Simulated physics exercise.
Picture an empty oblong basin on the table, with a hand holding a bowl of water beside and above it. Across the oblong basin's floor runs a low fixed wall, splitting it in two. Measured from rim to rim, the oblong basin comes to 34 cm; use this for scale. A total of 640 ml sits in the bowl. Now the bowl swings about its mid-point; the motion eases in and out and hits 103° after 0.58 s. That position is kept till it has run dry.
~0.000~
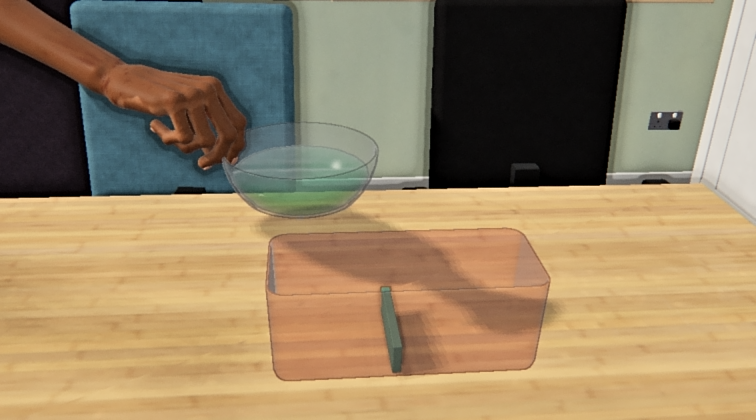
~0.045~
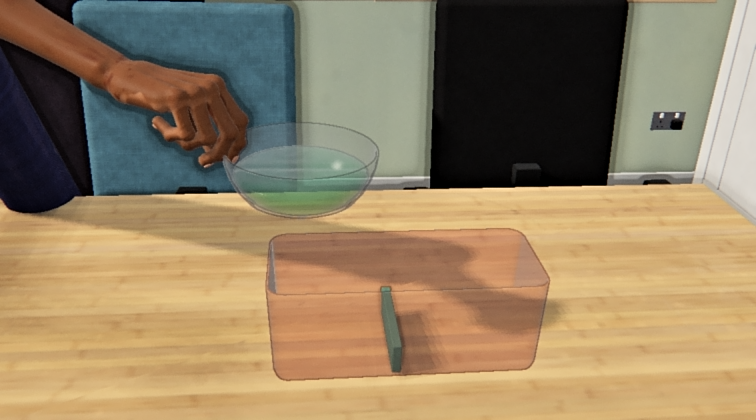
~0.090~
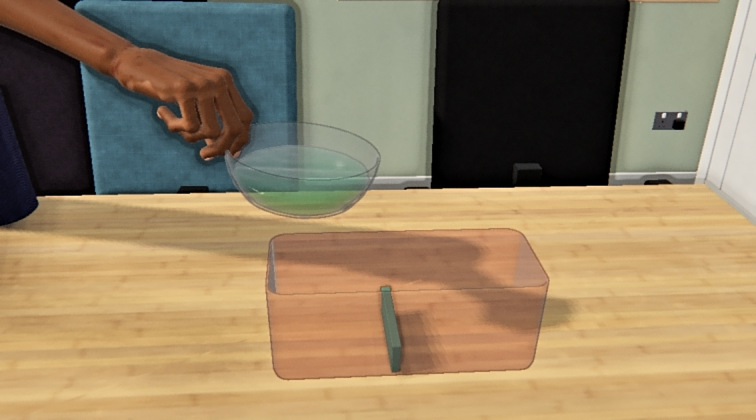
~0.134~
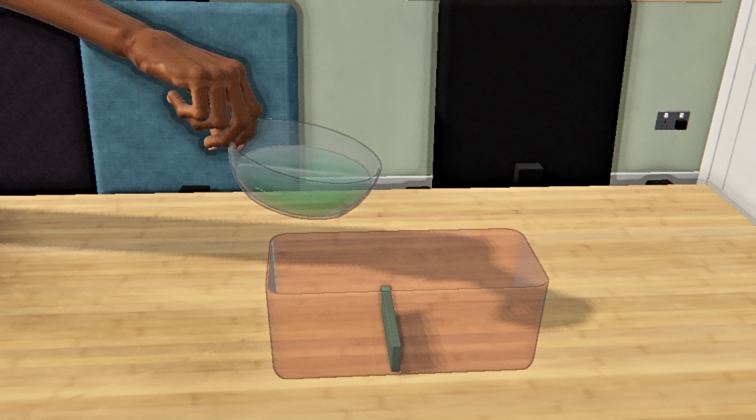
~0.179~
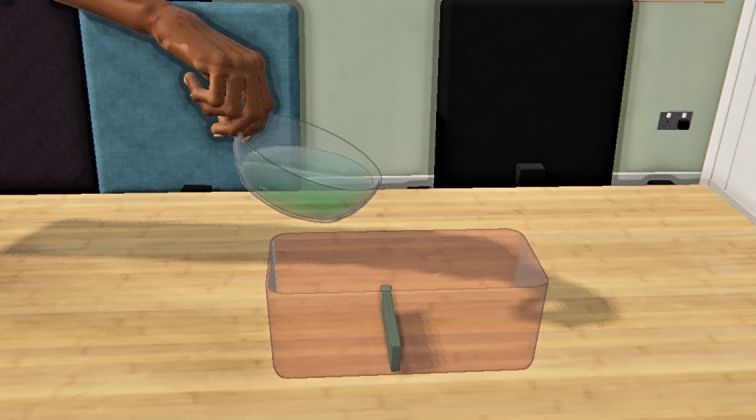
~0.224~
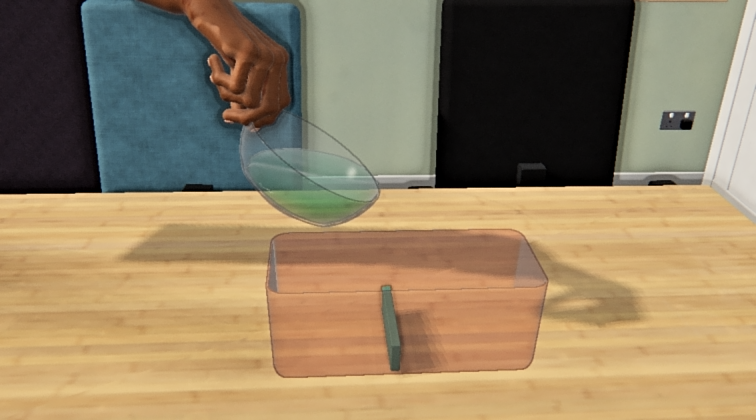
On a light wooden table, a hand beside a clear bowl of green-tinted water tilts it steadily to the right, lowering its right rim above the left part of a see-through, reddish oblong basin with a dark green divider.
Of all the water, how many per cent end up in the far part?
Roughly 59 per cent.
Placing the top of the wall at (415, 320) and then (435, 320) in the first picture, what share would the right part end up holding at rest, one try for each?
35 then 20 %.
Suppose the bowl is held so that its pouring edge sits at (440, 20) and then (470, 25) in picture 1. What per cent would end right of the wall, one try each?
Some 75 and 70 per cent, in that order.
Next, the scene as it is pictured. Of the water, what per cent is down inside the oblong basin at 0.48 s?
Near 66 in a hundred.
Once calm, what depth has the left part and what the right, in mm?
Left part about 12 mm deep, right part about 16 mm deep.
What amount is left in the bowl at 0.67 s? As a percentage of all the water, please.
About 0 per cent.
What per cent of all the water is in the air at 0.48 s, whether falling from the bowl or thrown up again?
I'd put it at about 26 percent.
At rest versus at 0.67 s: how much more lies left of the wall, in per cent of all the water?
That works out to roughly 7 per cent of the whole.
Then, 0.48 s in, the tilt is 96° and 7 per cent is still to pour, 18 is left of the wall and 49 right of it.
Then, 0.67 s in, the tilt is 103° and 0 per cent is still to pour, 33 is left of the wall and 63 right of it.
Then, 0.87 s in, the tilt is 103° and 0 per cent is still to pour, 38 is left of the wall and 59 right of it.
Then, 1.08 s in, the tilt is 103° and 0 per cent is still to pour, 39 is left of the wall and 59 right of it.
Finally, 40 per cent lies left of the wall, 59 right of it and 2 outside.
